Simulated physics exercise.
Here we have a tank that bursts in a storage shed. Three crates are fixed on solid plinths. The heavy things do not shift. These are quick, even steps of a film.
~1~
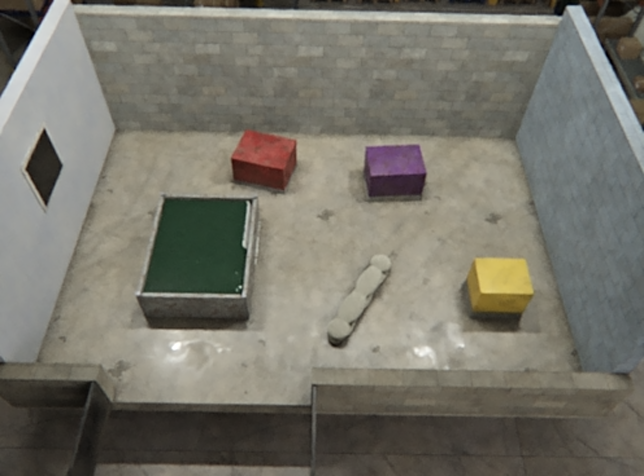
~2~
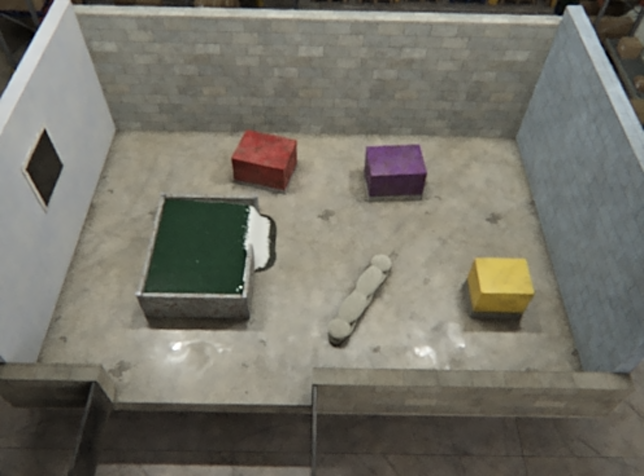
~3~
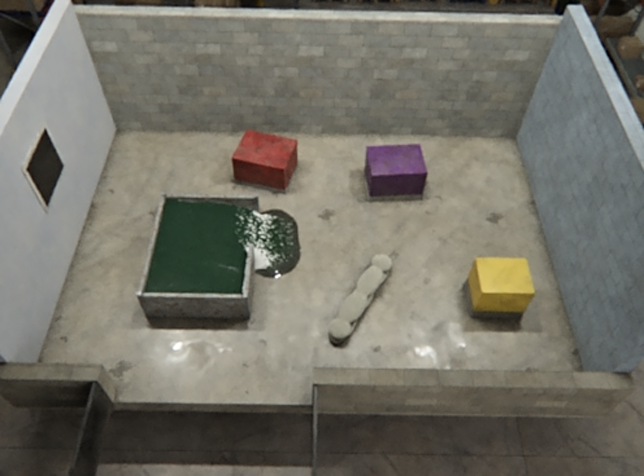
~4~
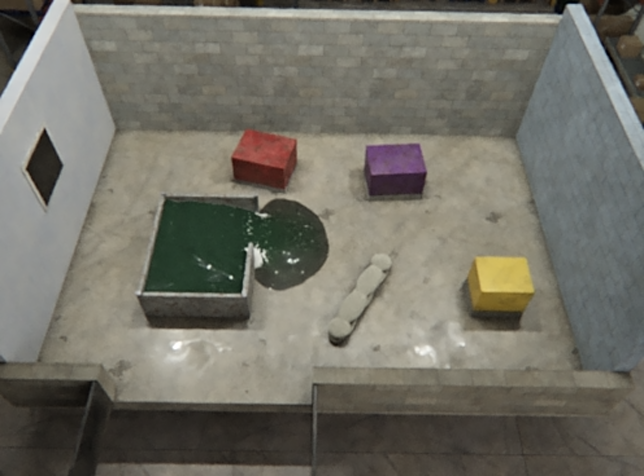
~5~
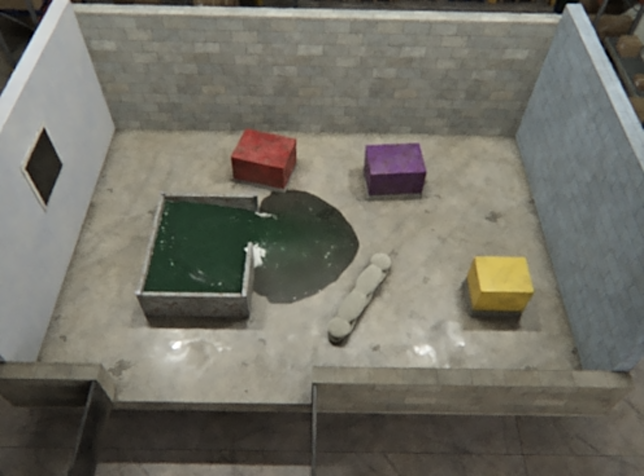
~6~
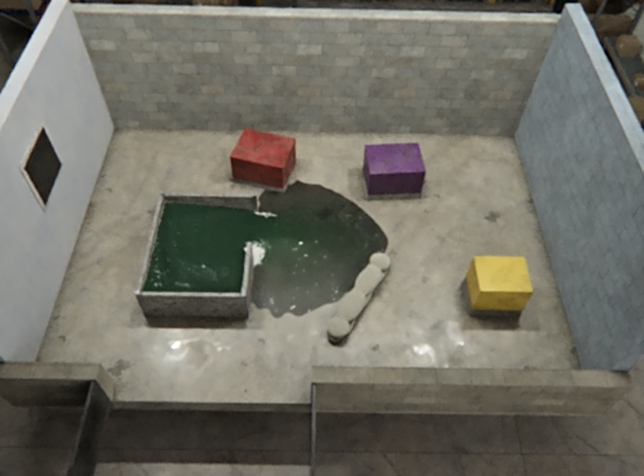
A tank of dark green water sat still in a walled room, then its right side burst open and water poured out, spreading rightward across the floor between the red block and pale sandbags.
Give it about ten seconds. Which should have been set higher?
The red crate keeps dry; the yellow crate keeps dry; the purple crate is soaked.
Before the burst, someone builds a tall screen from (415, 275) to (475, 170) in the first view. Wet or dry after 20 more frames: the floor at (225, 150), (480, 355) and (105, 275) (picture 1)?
In that order: Free of water, clear, clear.
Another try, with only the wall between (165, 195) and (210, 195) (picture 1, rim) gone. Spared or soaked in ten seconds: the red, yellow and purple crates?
My reading: Red crate takes water; yellow crate escapes it; purple crate is spared.
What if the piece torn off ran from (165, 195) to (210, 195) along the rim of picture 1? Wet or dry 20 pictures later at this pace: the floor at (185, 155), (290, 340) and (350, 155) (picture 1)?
In turn: Covered, not flooded, under water.
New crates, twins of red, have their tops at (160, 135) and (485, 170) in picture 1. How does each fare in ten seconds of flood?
One after the other: Remains dry, is wetted.
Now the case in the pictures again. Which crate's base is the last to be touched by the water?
It is the yellow one.
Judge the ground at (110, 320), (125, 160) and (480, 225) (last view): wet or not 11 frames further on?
In turn: Not flooded, free of water, awash.
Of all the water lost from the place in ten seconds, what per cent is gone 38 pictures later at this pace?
Near 55 in a hundred.
A moment on, water covers 20 % of the floor; the red crate water round its plinth, the yellow crate not reached, the purple crate water round its plinth.
Next, water covers 30 % of the floor; the red crate water round its plinth, the yellow crate water round its plinth, the purple crate water round its plinth.
Then, water covers 45 % of the floor; the red crate water round its plinth, the yellow crate water round its plinth, the purple crate water round its plinth.
Later, water covers 55 % of the floor; the red crate water round its plinth, the yellow crate water round its plinth, the purple crate water round its plinth.
In the end, water covers 75 % of the floor; the red crate stayed above the water, the yellow crate stayed above the water, the purple crate was topped.
